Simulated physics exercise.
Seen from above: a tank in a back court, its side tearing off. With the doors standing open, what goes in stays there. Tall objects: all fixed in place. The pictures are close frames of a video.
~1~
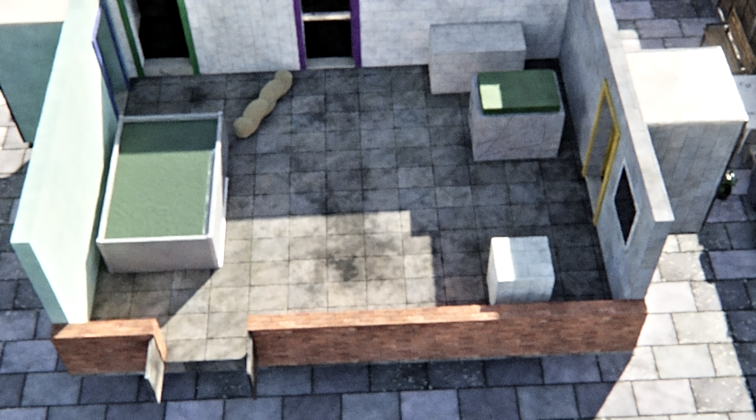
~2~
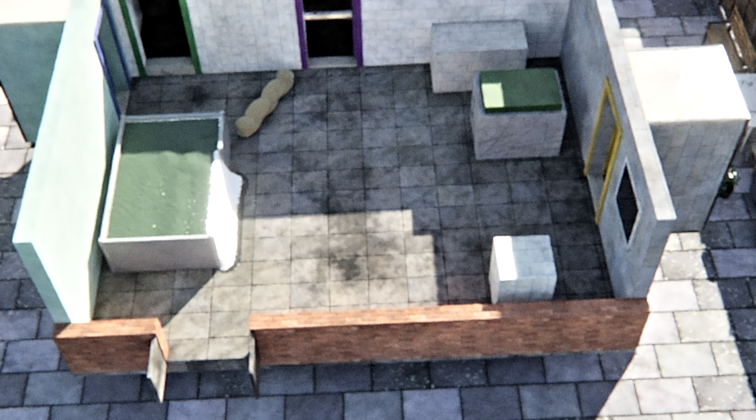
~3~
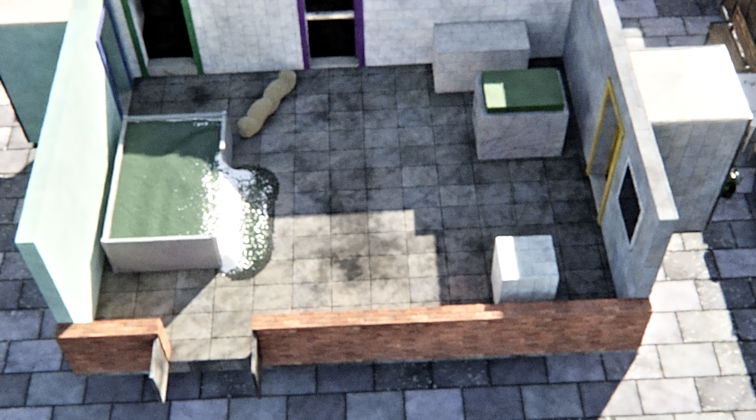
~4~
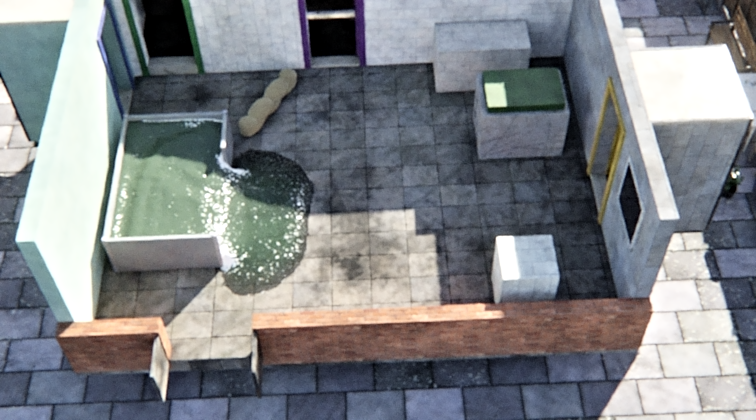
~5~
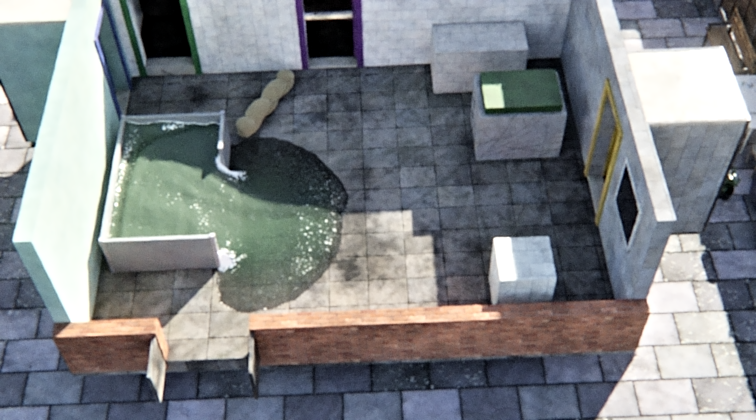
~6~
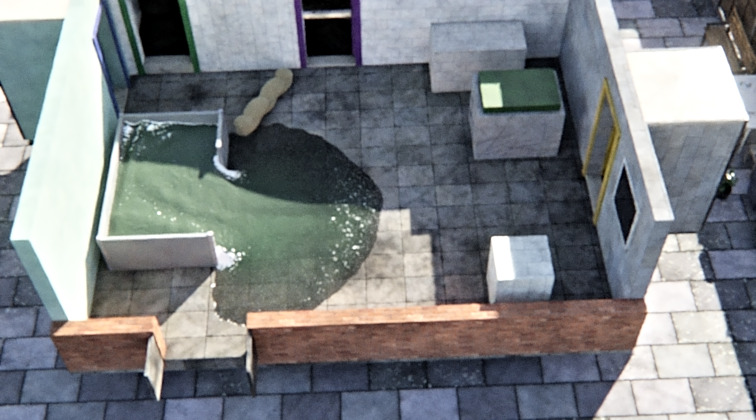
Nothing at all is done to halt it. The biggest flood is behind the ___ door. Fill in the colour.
The biggest flood is behind the yellow door.
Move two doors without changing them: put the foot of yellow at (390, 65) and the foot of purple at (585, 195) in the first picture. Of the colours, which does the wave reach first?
First is the purple-painted one.
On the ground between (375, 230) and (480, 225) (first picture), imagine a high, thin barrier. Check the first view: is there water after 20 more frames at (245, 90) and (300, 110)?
Bone-dry, bone-dry.
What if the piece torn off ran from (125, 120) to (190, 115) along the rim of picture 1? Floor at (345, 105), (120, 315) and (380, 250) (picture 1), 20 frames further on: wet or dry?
As listed: Covered, clear, dry.
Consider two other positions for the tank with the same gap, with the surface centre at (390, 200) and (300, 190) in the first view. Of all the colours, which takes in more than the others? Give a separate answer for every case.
For the first spot it's the yellow-painted one, and for the second it's the door marked yellow.
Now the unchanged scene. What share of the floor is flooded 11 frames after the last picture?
Around 60 percent.
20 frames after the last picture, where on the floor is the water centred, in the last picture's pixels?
Somewhere near (366, 225).
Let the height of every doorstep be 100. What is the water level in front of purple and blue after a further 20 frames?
About 40 and 0 %.
A moment on, water covers 45 % of the floor; blue door not reached, yellow door not reached, green door not reached, purple door not reached.
Next, water covers 60 % of the floor; blue door not reached, yellow door some in, green door not reached, purple door not reached.
Then, water covers 65 % of the floor; blue door not reached, yellow door a lot in, green door not reached, purple door wet at the sill, nothing in.
Later, water covers 75 % of the floor; blue door not reached, yellow door a lot in, green door not reached, purple door wet at the sill, nothing in.
In the end, water covers 90 % of the floor; blue door wet at the sill, nothing in, yellow door a lot in, green door wet at the sill, nothing in, purple door a trickle in; the yellow door has let in the most.
